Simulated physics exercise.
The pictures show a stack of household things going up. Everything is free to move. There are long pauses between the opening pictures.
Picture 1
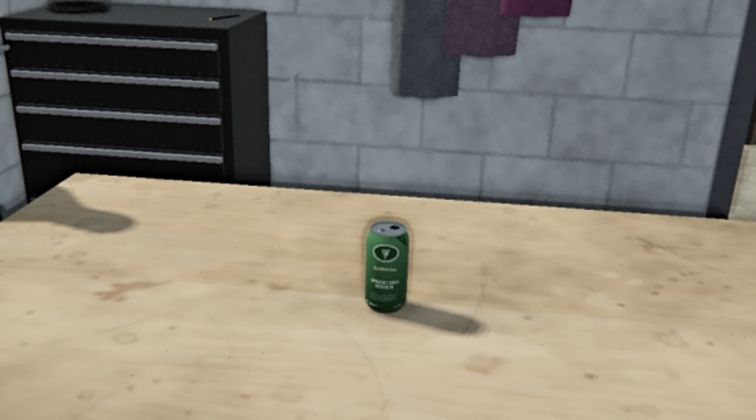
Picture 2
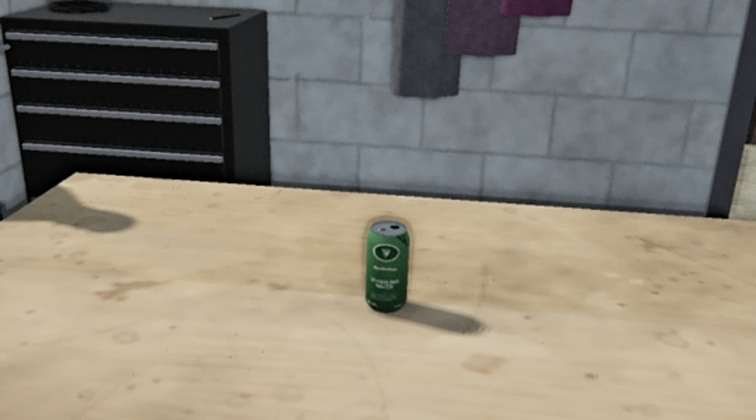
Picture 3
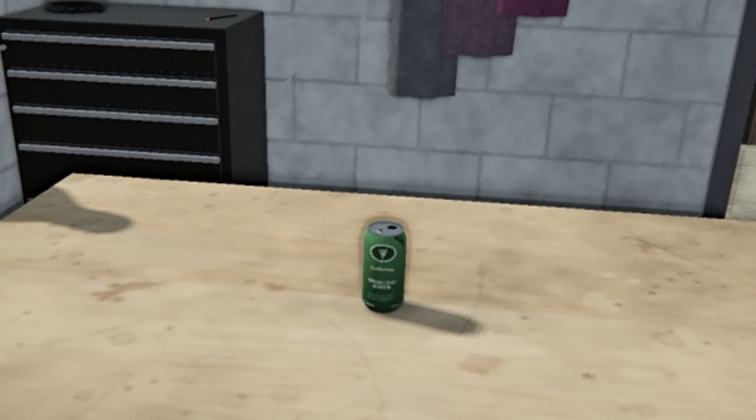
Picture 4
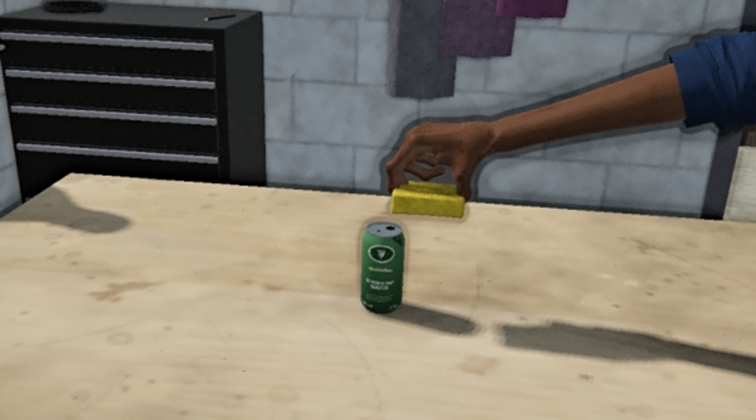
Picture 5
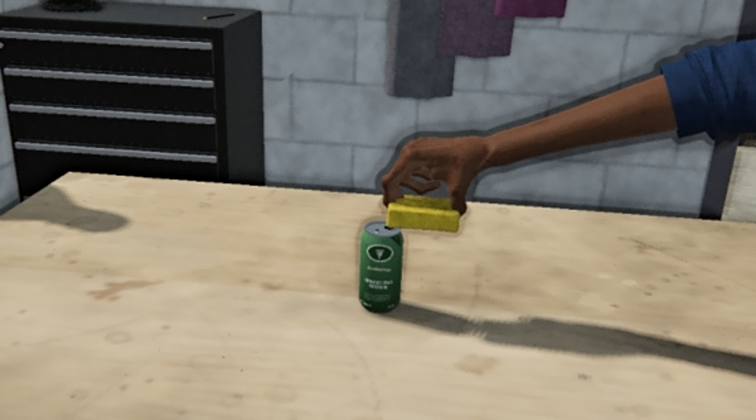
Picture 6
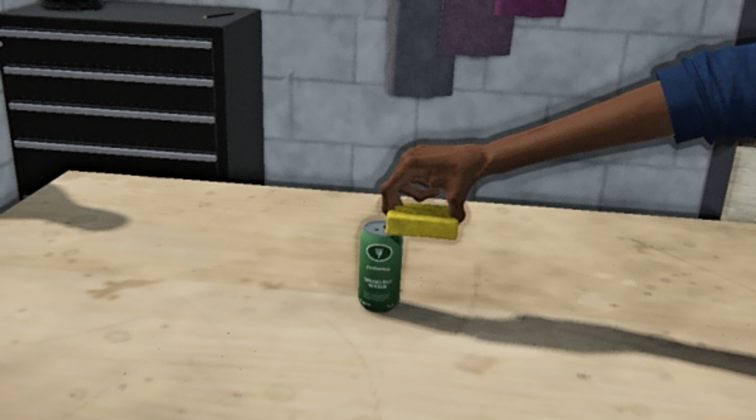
To begin with, a green can stands alone on a pale wooden table, and nothing noticeable moves. Then an arm in a blue sleeve reaches in from the right, holding a yellow sponge above and behind the can, and lowers it slightly to beside the can's top, still gripping it.
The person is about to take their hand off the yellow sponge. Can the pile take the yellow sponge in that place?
The pile comes apart.
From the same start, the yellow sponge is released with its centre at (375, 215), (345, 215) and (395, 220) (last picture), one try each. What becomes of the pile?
First try: It stays up; second try: It comes apart; third try: It holds.
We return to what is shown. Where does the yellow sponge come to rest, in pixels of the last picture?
Near (420, 279).
Then, 0.30 s later than the last frame, yellow sponge now fallen.
Then, 0.60 s later than the last frame, things are still on the move.
Then, 2.00 s later than the last frame, nothing new.
When it is over, fallen, yellow sponge; green can as before. End places, in pixels of the last picture, yellow sponge near (420, 278). The pile gives way.
